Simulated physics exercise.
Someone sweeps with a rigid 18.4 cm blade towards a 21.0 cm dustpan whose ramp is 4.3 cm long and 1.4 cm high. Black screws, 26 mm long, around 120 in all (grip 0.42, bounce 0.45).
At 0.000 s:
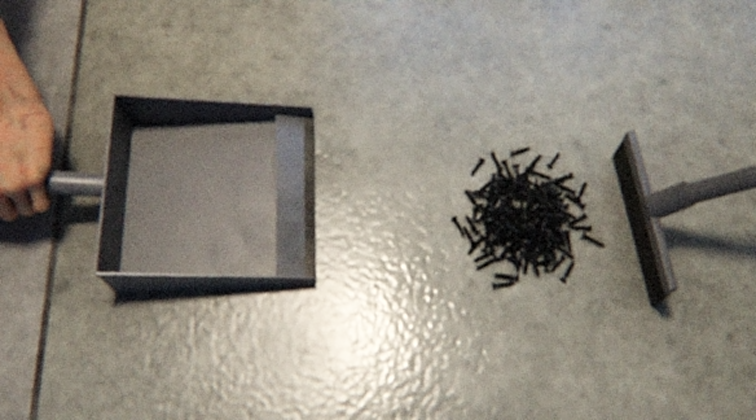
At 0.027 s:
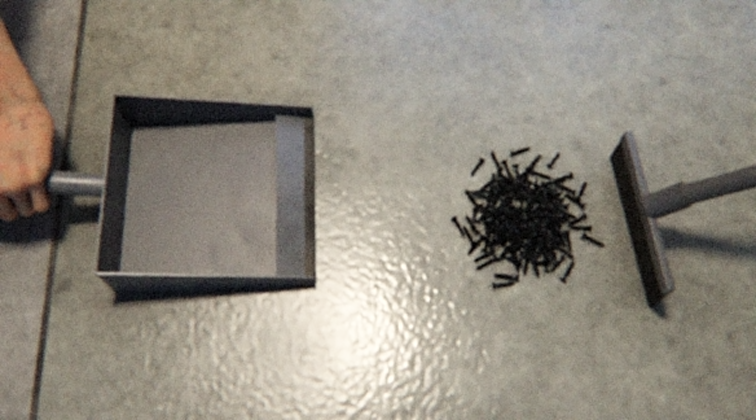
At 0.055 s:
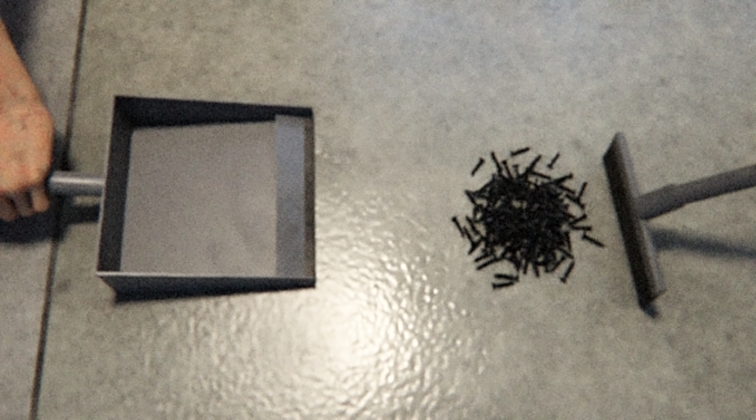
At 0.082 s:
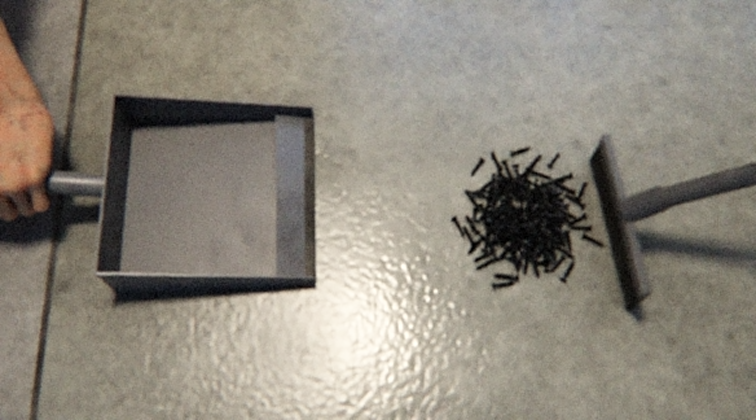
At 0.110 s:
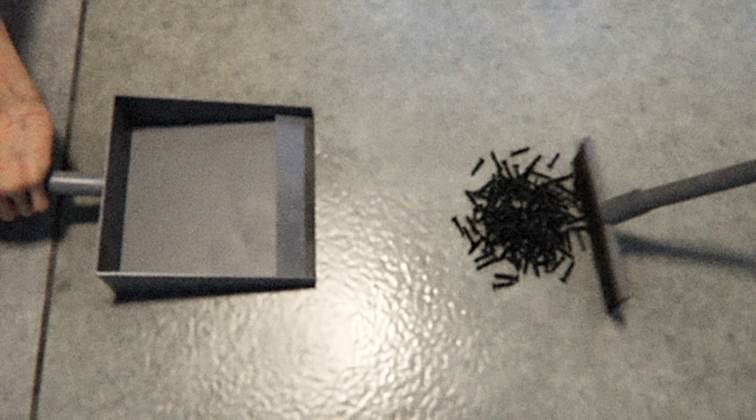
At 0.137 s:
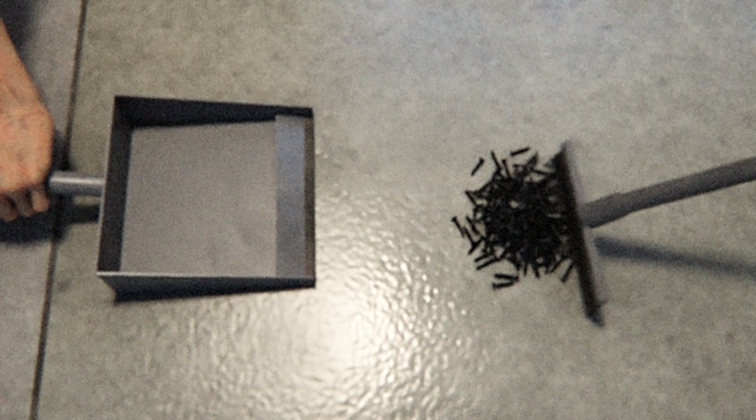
On a grey floor, a blade slides left into black screws while a hand holds a dustpan.
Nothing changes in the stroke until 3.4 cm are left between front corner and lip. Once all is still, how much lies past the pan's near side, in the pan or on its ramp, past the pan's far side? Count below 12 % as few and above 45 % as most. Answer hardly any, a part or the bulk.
Near side a part, pan a part, far side hardly any.
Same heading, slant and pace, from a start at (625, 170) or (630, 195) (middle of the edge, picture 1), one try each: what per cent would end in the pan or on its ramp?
Some 25 and 20 per cent.
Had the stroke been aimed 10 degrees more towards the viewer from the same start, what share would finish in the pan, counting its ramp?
In that case some 10 per cent.
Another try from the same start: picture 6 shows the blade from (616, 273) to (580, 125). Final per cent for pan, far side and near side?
Pan 10, far 5, near 5.
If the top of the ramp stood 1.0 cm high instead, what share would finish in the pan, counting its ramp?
In that case some 30 per cent.
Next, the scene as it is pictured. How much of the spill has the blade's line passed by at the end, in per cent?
About 10 per cent.
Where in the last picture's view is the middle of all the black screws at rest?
Near (321, 244).
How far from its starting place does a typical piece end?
About 24 cm.
After 0.29 s, middle of the blade 16 cm from the lip; 0 % over the lip, far side 0 %, near side 10 %.
After 0.40 s, middle of the blade 7 cm from the lip; 0 % over the lip, far side 0 %, near side 20 %.
After 0.64 s, middle of the blade 4 cm from the lip; 25 % over the lip, far side 0 %, near side 25 %.
At rest (1.8 s), near side 25 %, pan 25 %, far side 0 %, in front of the lip or behind the blade 50 %.
